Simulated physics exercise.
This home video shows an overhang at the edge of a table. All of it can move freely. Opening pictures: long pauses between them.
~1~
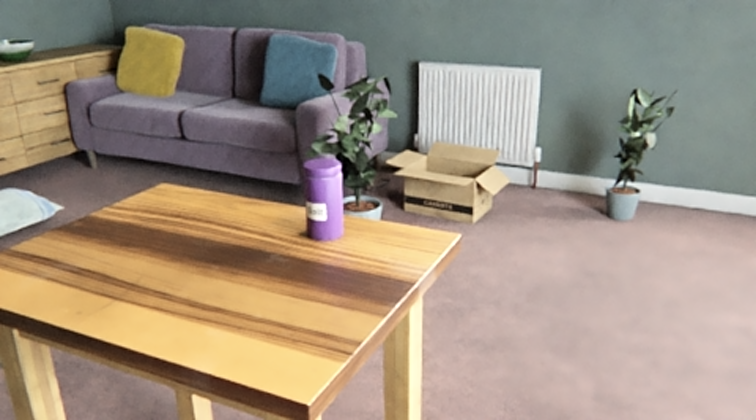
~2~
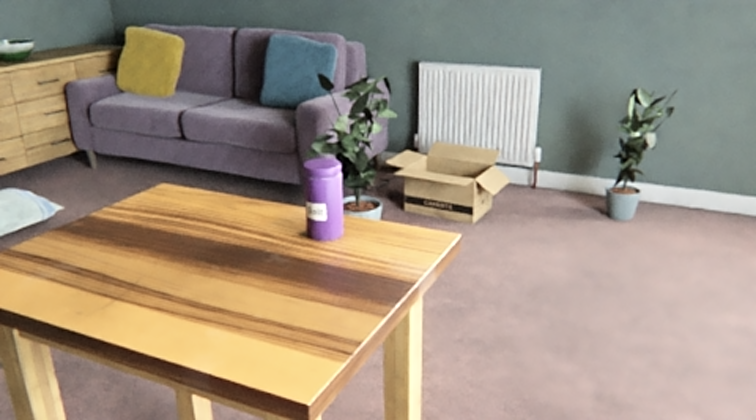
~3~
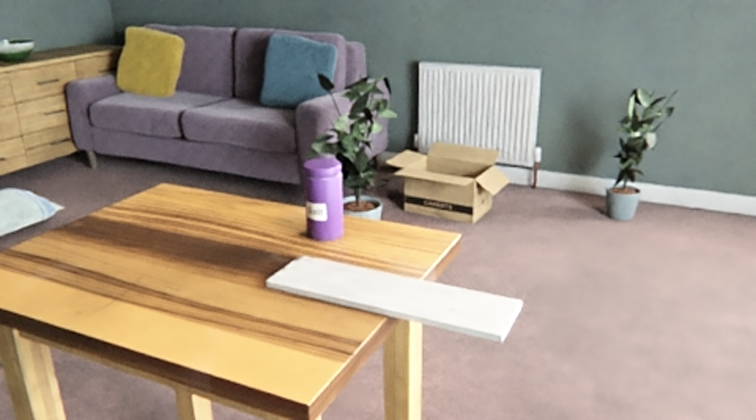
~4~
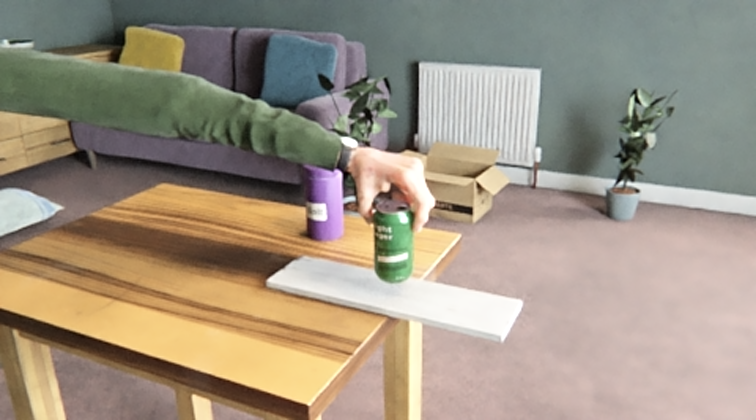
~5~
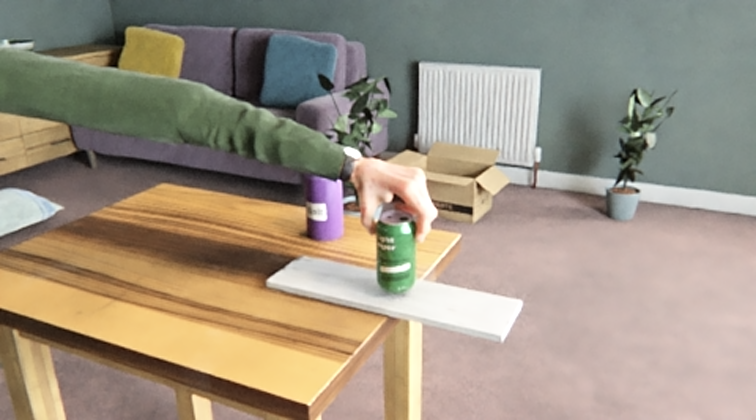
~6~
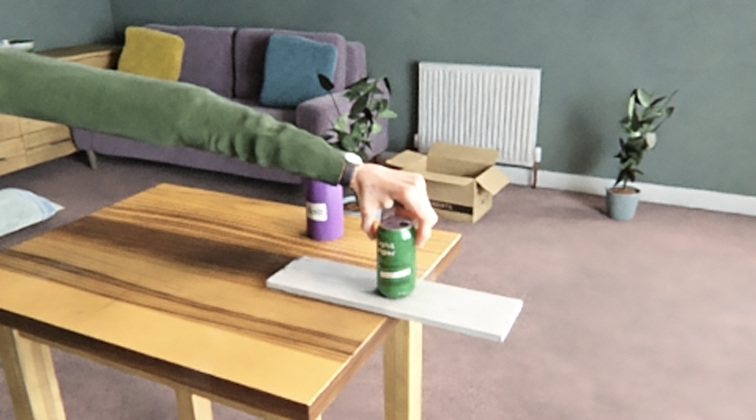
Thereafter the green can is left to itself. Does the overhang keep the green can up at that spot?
Looks like it stays put up there.
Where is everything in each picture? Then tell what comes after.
In the first frame, the last thing is not in view yet.
In the second frame, the last thing is not in view yet.
In the third frame, the last thing is not in view yet; white plank (389, 294).
In the fourth frame, on its way; green can (394, 242); white plank (389, 294).
In the fifth frame, on its way; green can (396, 252); white plank (389, 294).
In the sixth frame, in place under the hand; green can (396, 258); white plank (389, 294).
Then, 0.20 s after the last picture, nothing has stirred.
Then, 0.60 s after the last picture, green can resting near (396, 258).
At rest, all 3 in place. Seen from the same camera at the end, green can near (396, 258). The plank holds.
